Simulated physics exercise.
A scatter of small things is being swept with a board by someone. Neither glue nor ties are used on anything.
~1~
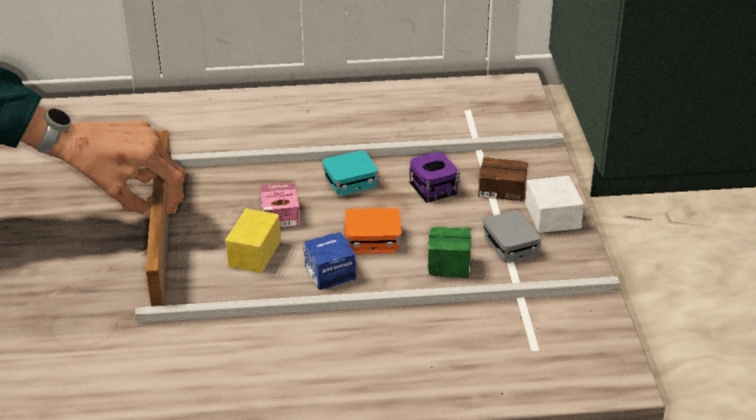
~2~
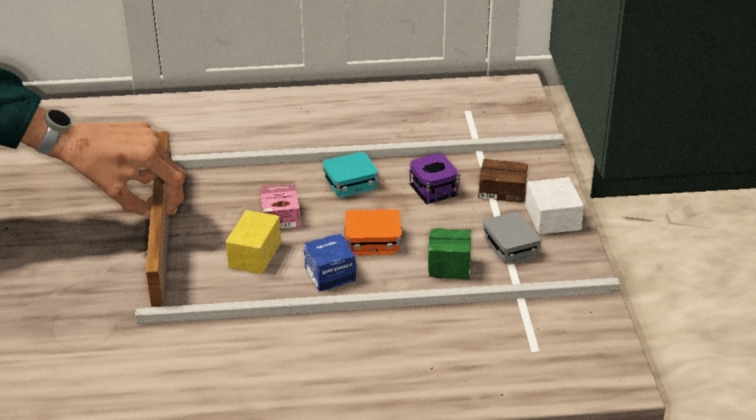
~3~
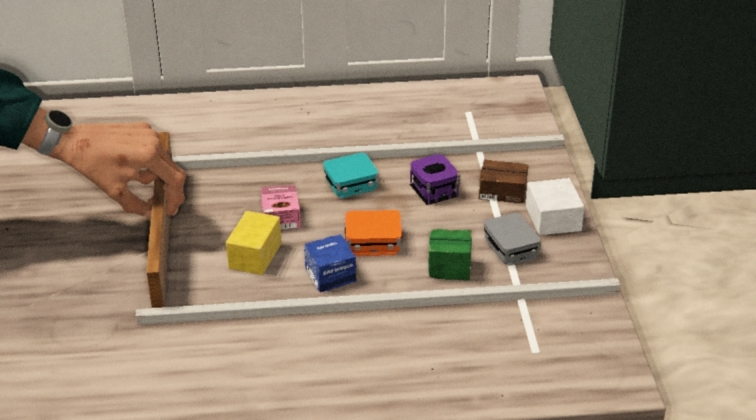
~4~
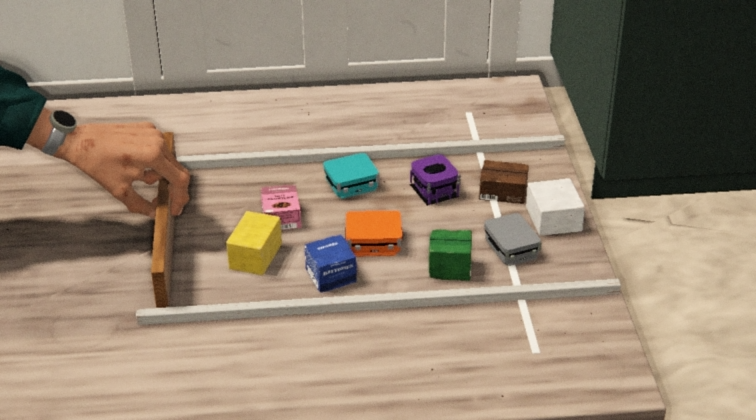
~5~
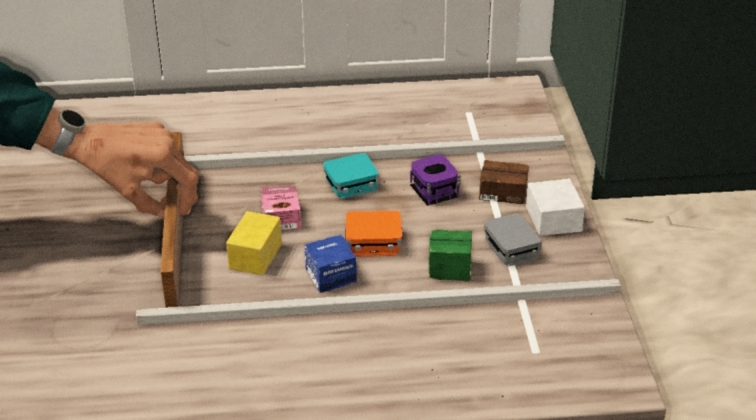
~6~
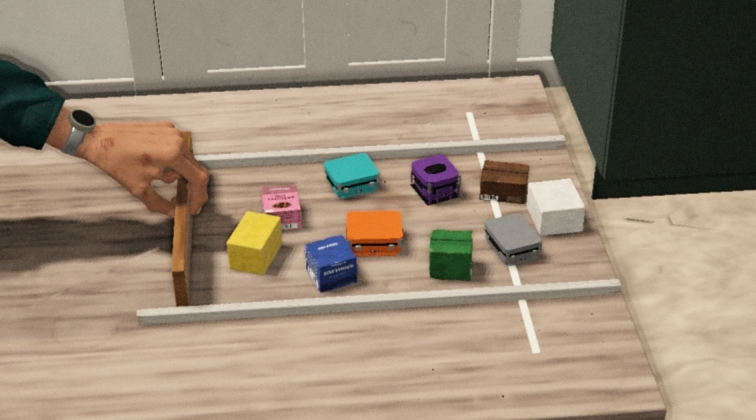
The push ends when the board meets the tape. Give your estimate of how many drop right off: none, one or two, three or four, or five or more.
Pieces going over the end will number three or four.
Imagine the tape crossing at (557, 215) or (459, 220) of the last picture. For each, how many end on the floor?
Try 1: 6; try 2: 0.
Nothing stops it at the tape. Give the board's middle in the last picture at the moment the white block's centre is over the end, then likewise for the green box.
Approx. (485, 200) / approx. (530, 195) for the other.
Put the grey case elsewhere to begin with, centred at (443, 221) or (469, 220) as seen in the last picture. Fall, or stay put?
First: Gone; second: Gone.
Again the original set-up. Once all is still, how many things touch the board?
Result: 4 in all.
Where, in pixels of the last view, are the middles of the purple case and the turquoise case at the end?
First: About (554, 175); second: About (510, 172).
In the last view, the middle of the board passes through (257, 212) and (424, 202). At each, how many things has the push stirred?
Moved so far: 1, then 10.
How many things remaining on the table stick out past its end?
It would come to 0.
Soon after, none off yet; white block at rest near (555, 207); brown box at rest near (505, 182); grey case at rest near (512, 241).
Then, none off yet; white block at rest near (555, 207); brown box at rest near (505, 182); grey case moving near (518, 241).
By the end, the number that fall off is three or four; fallen, grey case, brown box and white block.
